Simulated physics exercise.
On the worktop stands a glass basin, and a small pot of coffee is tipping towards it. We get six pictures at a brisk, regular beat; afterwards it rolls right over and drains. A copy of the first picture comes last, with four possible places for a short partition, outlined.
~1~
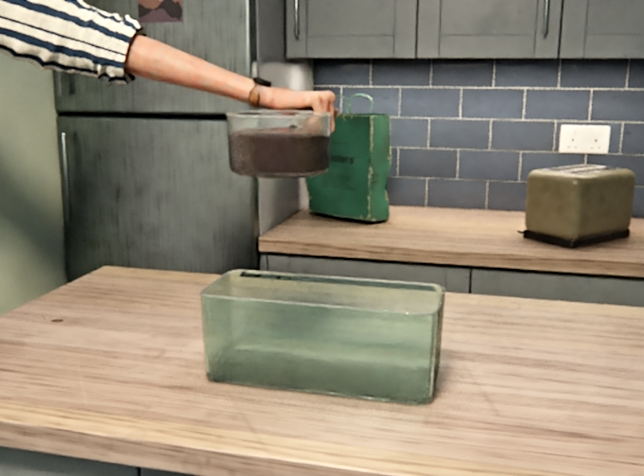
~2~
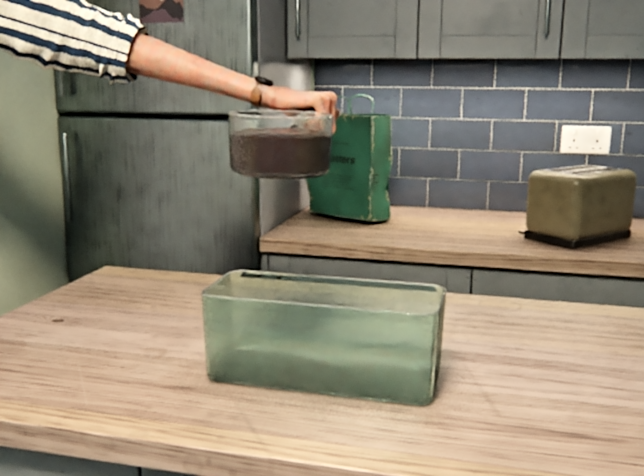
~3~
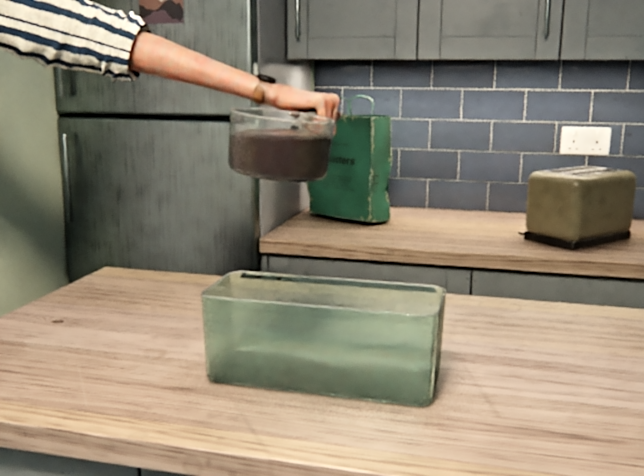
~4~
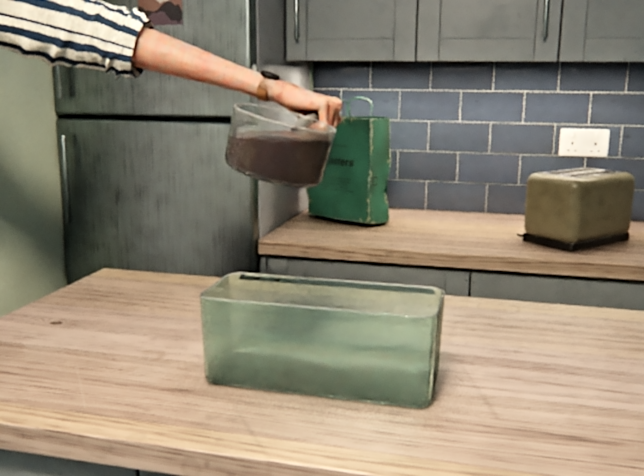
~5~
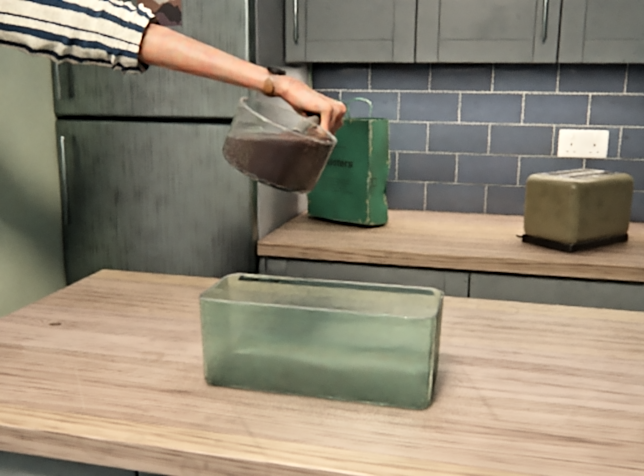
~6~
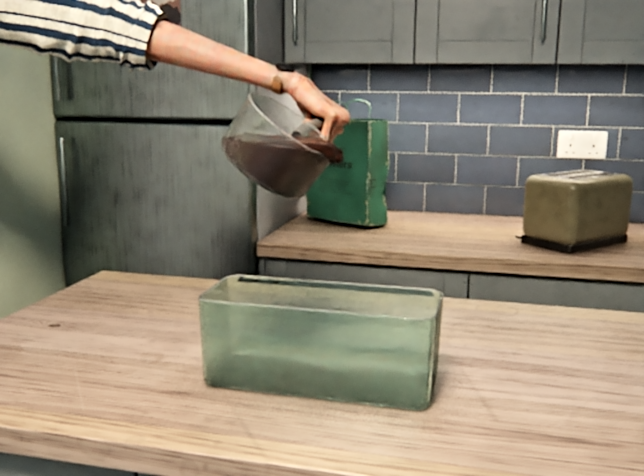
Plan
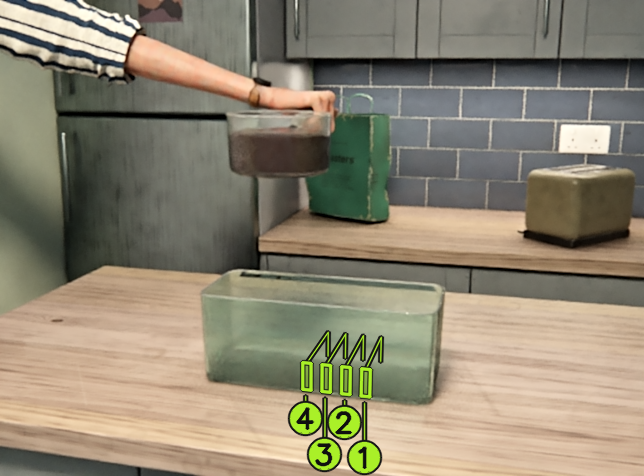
In a kitchen, a hand holding a clear pot of coffee above a glass basin, gradually tilting it rightward to its lip.
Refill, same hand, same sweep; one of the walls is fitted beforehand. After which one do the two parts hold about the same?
The answer is place 1.
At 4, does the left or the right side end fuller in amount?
The right one.
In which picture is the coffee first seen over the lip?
Picture 6.
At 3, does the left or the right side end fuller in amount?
More ends on the right.
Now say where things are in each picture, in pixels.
The first picture shows upright, lip at (328, 114); basin from (207, 378) to (433, 403); nothing has left yet.
The second picture shows upright, lip at (329, 116); nothing has left yet.
The third picture shows tipped about 6°, lip at (331, 121); nothing has left yet.
The fourth picture shows tipped about 14°, lip at (333, 130); nothing has left yet.
The fifth picture shows tipped about 24°, lip at (334, 142); nothing has left yet.
The sixth picture shows tipped about 36°, lip at (333, 155); coffee is over the lip, down to (335, 161).
In lime, 1 at (364, 402); 2 at (344, 400); 3 at (325, 398); 4 at (305, 396).
Choosing 1, about 45 % ends left of the wall and 54 % right of it.
Choosing 2, about 23 % ends left of the wall and 76 % right of it.
Choosing 3, about 10 % ends left of the wall and 89 % right of it.
Choosing 4, about 7 % ends left of the wall and 92 % right of it.
